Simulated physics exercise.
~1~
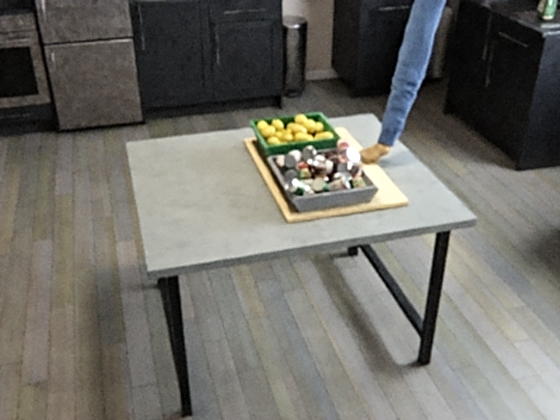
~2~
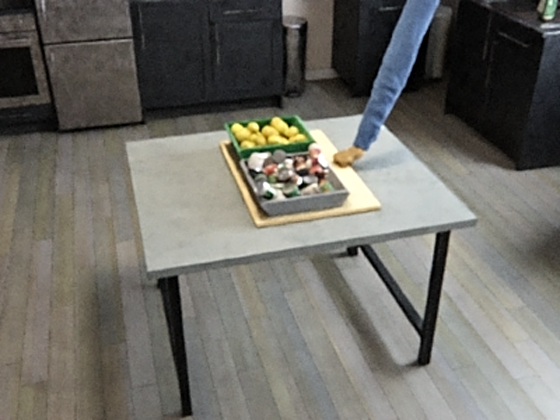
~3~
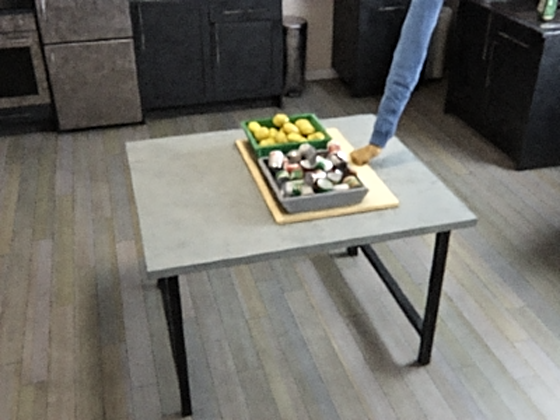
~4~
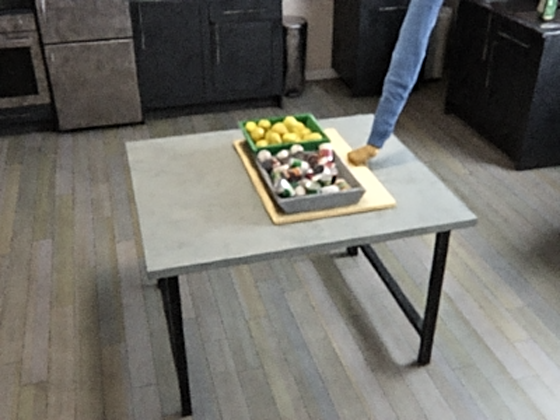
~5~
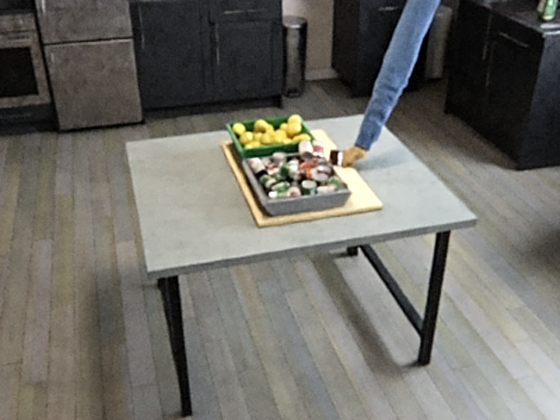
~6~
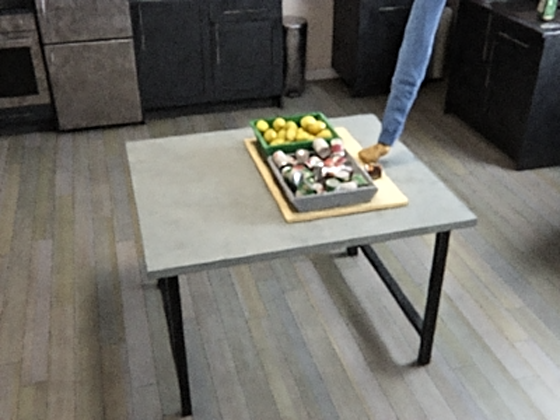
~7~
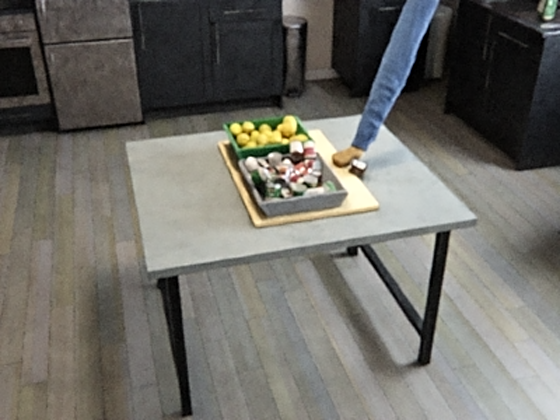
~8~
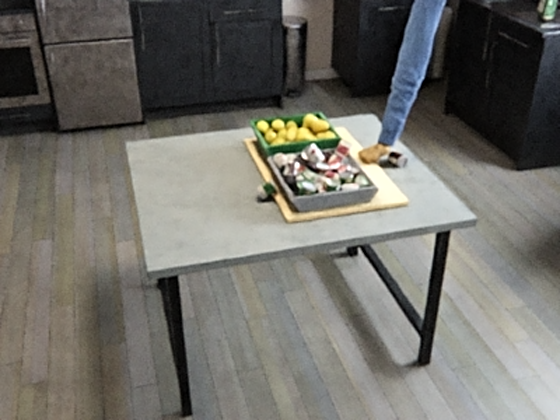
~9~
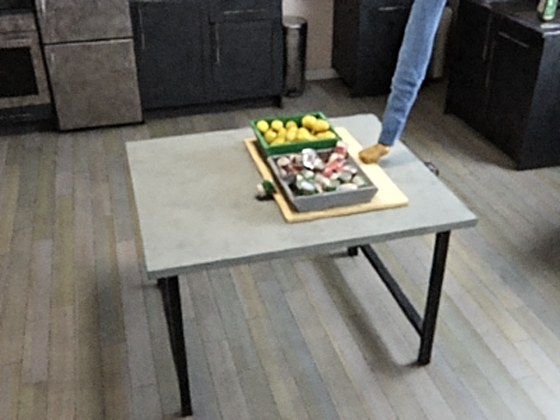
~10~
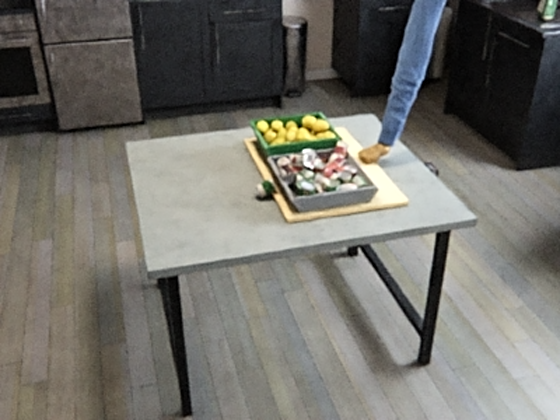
At first, a blue-sleeved arm reaches onto a grey table and holds a wooden board carrying a green tub of yellow lemons and a grey tub of small tins. The hand slides the board a short way left, then back right, and the contents shift about inside both tubs. As the shaking goes on, one tin tips over the right side of the grey tub and lands by the hand. On the last slide right, another tin sits outside on the left, while the first rolls toward the table's right edge. Finally the board rests, with two tins out and the lemons still in their tub.
